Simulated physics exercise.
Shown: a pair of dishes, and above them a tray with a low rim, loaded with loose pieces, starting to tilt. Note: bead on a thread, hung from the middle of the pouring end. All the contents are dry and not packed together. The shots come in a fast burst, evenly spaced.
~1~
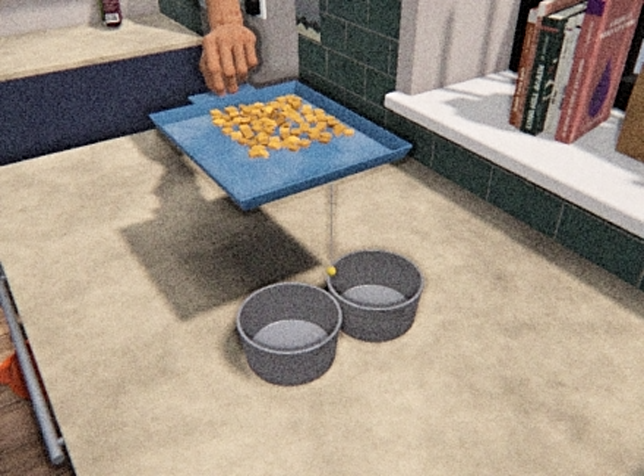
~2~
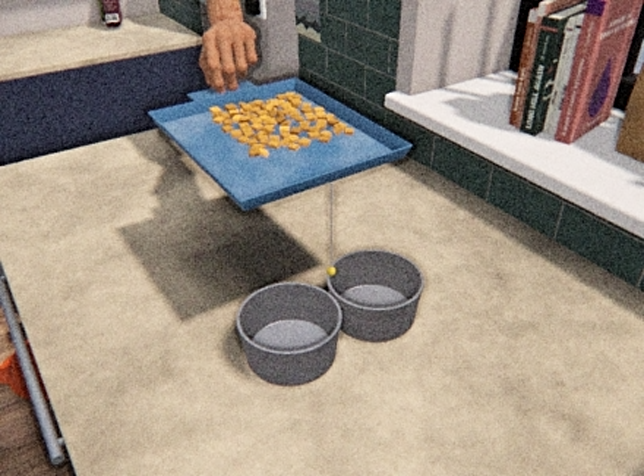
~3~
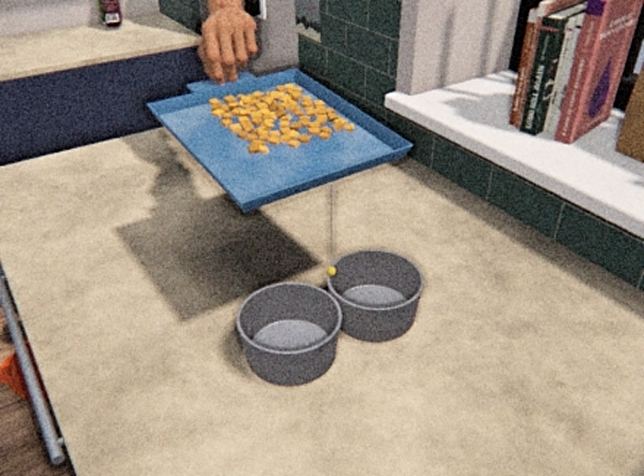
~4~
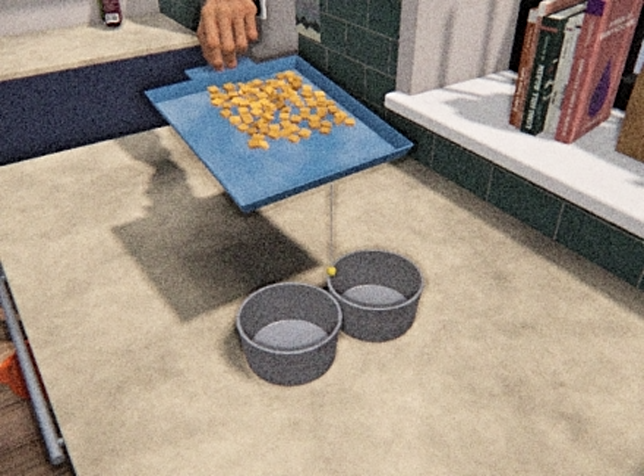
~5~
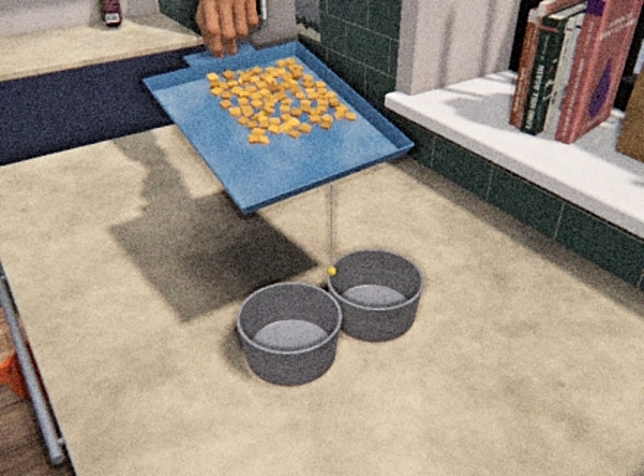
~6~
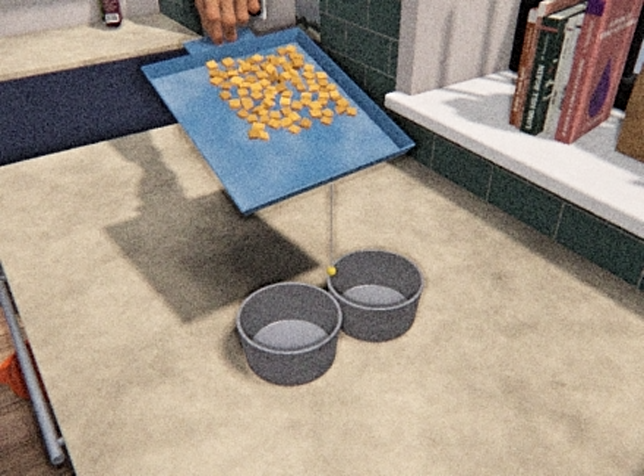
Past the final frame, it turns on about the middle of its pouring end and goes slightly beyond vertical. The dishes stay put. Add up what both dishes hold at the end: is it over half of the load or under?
It comes to over half.
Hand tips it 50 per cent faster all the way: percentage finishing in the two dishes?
That comes out at roughly 60 per cent.
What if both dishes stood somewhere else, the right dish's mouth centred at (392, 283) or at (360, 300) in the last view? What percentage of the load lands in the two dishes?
Close to 80 in a hundred, then close to 90 in a hundred.
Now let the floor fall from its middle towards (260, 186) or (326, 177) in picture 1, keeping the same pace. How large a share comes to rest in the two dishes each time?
The first comes to 80 %, while the second comes to 70 %.
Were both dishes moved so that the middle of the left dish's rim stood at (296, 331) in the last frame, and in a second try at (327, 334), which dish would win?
The dish at left, then the dish at left.
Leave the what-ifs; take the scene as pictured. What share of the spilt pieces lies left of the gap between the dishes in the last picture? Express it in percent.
Close to 30 in a hundred.
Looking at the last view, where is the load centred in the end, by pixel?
I'd put the middle somewhere around (315, 352).
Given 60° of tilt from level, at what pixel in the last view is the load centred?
The load is centred about (316, 182).
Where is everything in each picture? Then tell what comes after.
Corners of the pouring end at (244, 196) and (404, 145), level; middle of the load at (272, 123), small crackers; left dish at (317, 361); right dish at (404, 318); bead on its thread at (331, 271), in the first frame.
Corners of the pouring end at (244, 196) and (404, 144), level; middle of the load at (271, 121), in the second frame.
Corners of the pouring end at (244, 198) and (405, 144), tipped barely, lowest at the left corner; middle of the load at (271, 115), in the third frame.
Corners of the pouring end at (245, 200) and (405, 143), tipped a little, lowest at the left corner; middle of the load at (271, 106), in the fourth frame.
Corners of the pouring end at (245, 202) and (406, 143), tipped a little, lowest at the left corner; middle of the load at (271, 98), in the fifth frame.
Corners of the pouring end at (245, 204) and (407, 142), tipped clearly, lowest at the left corner; middle of the load at (272, 89); left dish at (317, 361); right dish at (404, 318), in the sixth frame.
Soon, tray tipped steeply; most on the tray; a small part in the air.
A while on, tray tipped right over; about a third on the tray; about a third in the left dish; a small part in the right dish; about a quarter outside both; a small part in the air.
Towards the end, tray tipped past a quarter turn; about two thirds in the left dish; a small part in the right dish; about a quarter outside both.
Finally, tray tipped past a quarter turn; about two thirds in the left dish; a small part in the right dish; about a quarter outside both.
